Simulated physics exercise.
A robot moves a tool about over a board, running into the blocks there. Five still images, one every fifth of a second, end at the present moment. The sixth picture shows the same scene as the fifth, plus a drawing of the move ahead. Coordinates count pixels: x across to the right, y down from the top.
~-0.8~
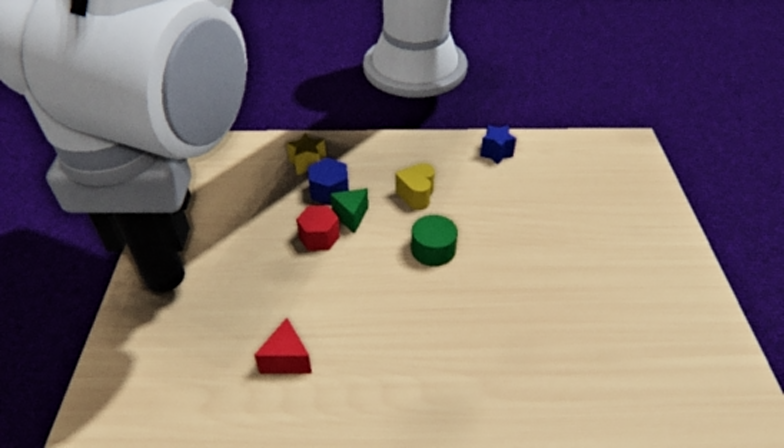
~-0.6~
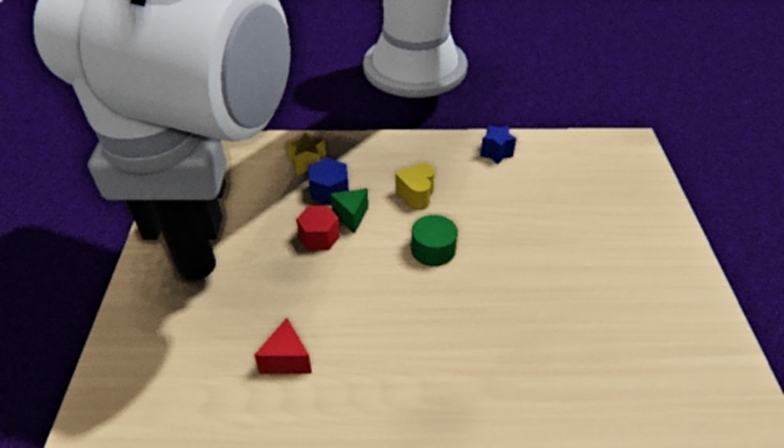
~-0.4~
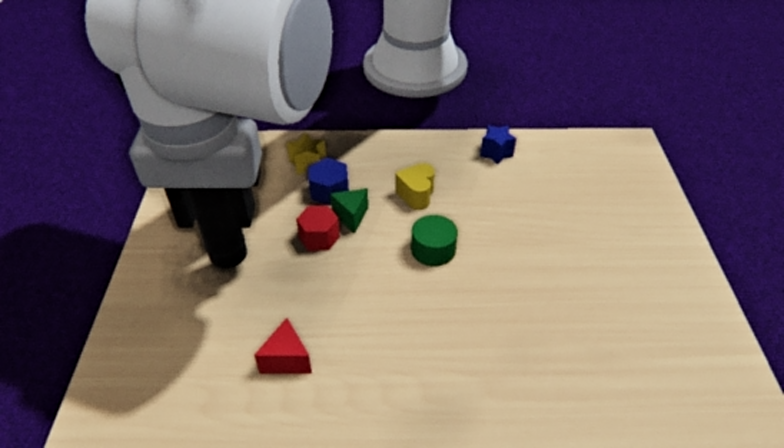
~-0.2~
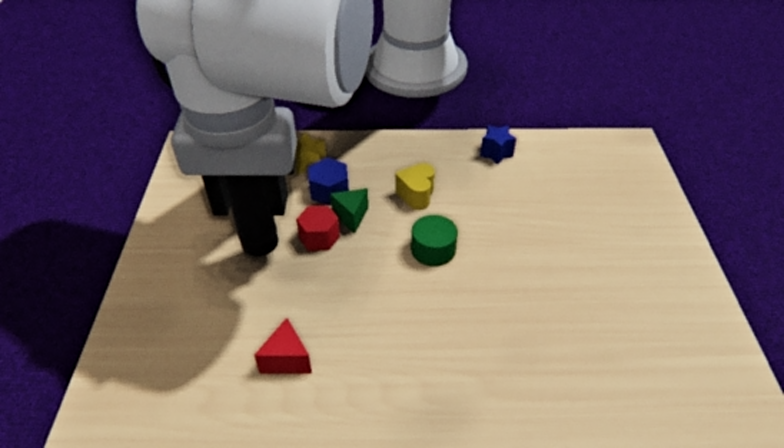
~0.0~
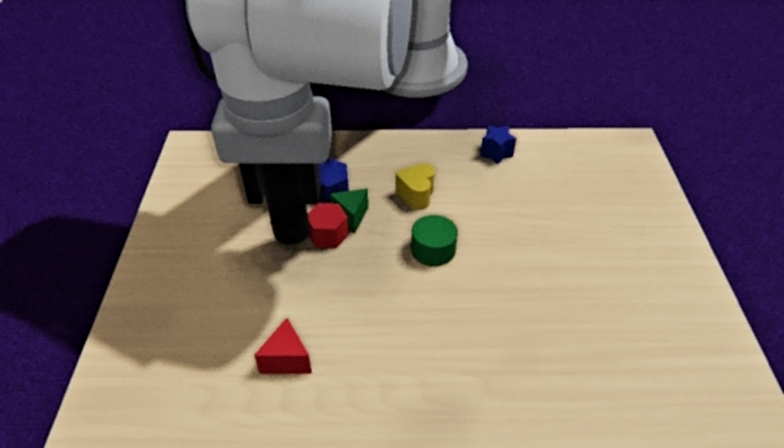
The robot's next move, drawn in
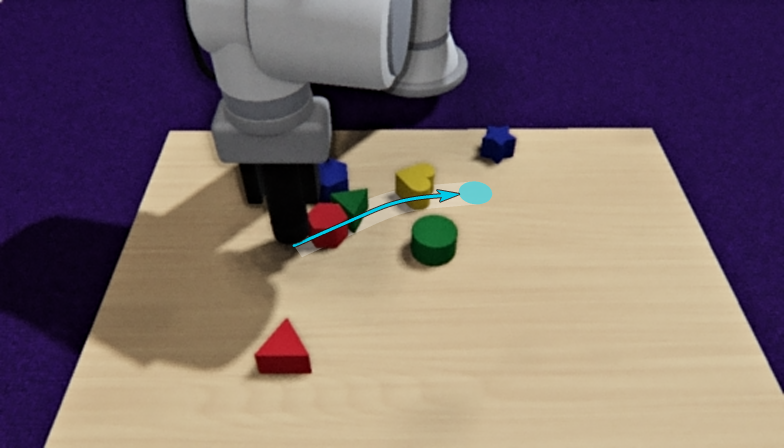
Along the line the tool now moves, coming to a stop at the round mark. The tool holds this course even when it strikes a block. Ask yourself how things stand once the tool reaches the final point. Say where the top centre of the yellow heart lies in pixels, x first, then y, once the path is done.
In the picture, it is at (467, 152).
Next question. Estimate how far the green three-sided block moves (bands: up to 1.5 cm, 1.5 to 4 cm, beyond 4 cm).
Beyond 4 cm.
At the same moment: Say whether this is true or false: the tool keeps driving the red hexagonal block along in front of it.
That is false.
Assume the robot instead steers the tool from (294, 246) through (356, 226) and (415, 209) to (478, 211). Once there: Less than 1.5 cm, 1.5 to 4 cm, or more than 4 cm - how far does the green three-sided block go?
The largest band: Over 4 cm.
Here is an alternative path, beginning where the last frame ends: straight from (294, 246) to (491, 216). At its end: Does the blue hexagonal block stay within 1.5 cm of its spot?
I'd say yes.
Path on the board, from (294, 246) via (354, 219) and (413, 199), ending at (475, 193).
On the path given first. One third of the way, tool (354, 206); red hexagonal block (390, 198), turned 10° clockwise; green three-sided block (392, 178), turned 40° anticlockwise.
Two thirds of the way, tool (414, 186); red hexagonal block (435, 200), turned 100° clockwise; green three-sided block (403, 159), turned 40° anticlockwise; yellow heart (440, 165), turned 15° clockwise.
At the end, tool (477, 180); red hexagonal block (442, 201), turned 115° clockwise; blue hexagonal block in place; green three-sided block (404, 158), turned 45° anticlockwise; yellow heart (467, 152), turned 55° anticlockwise.
